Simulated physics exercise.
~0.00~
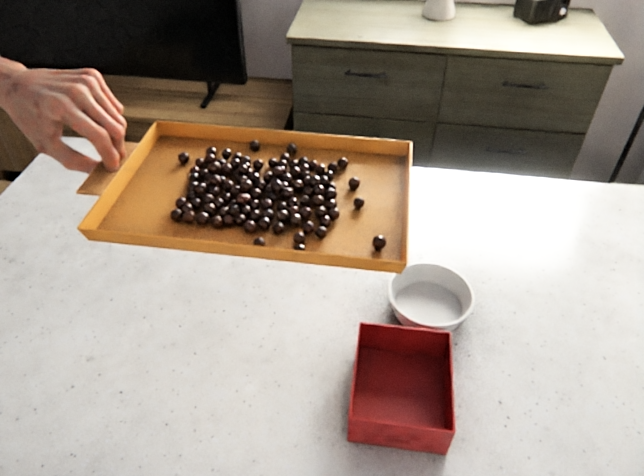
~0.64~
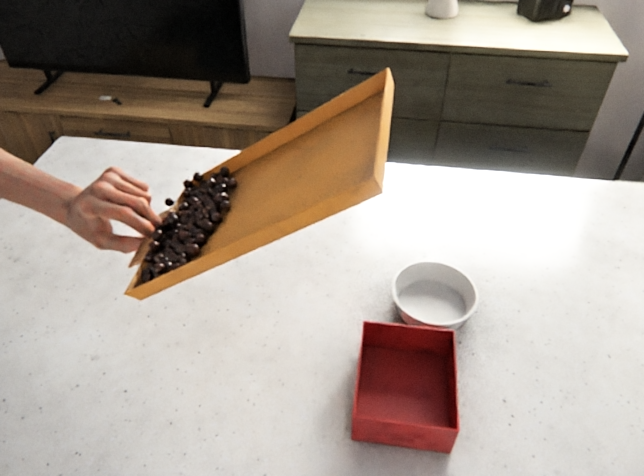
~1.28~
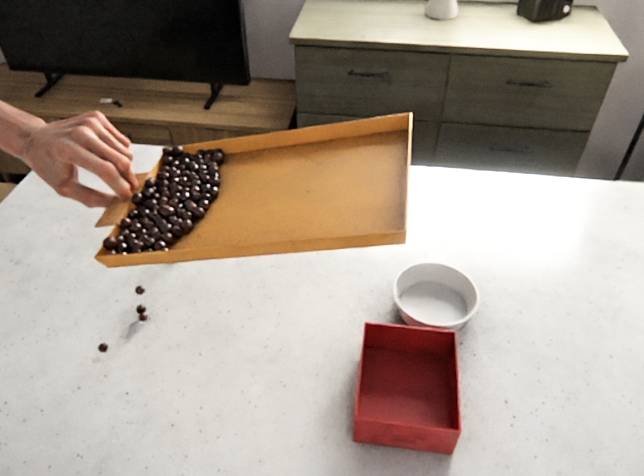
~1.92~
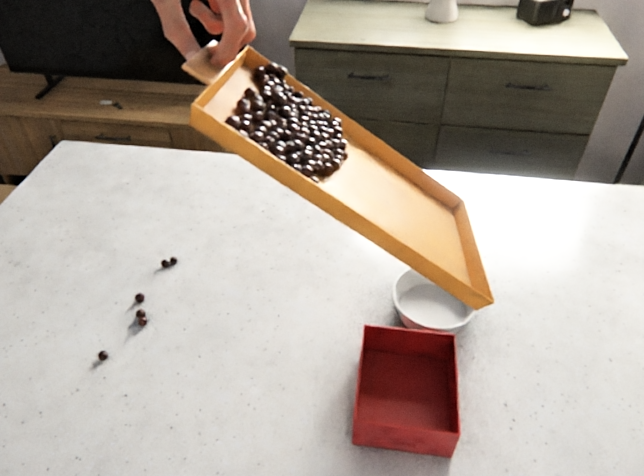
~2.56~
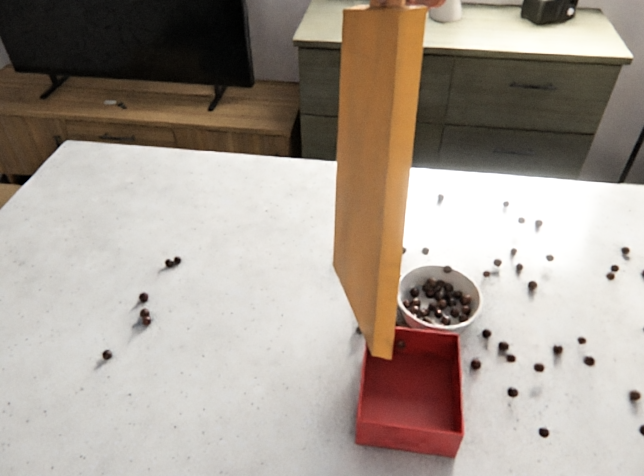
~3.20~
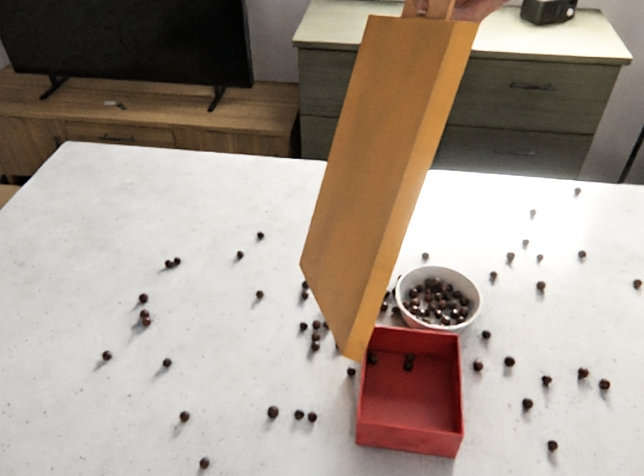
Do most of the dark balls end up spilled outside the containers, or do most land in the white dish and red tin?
Most of them spill outside the containers. The white dish catches a fair share, while only a few land in the red tin.
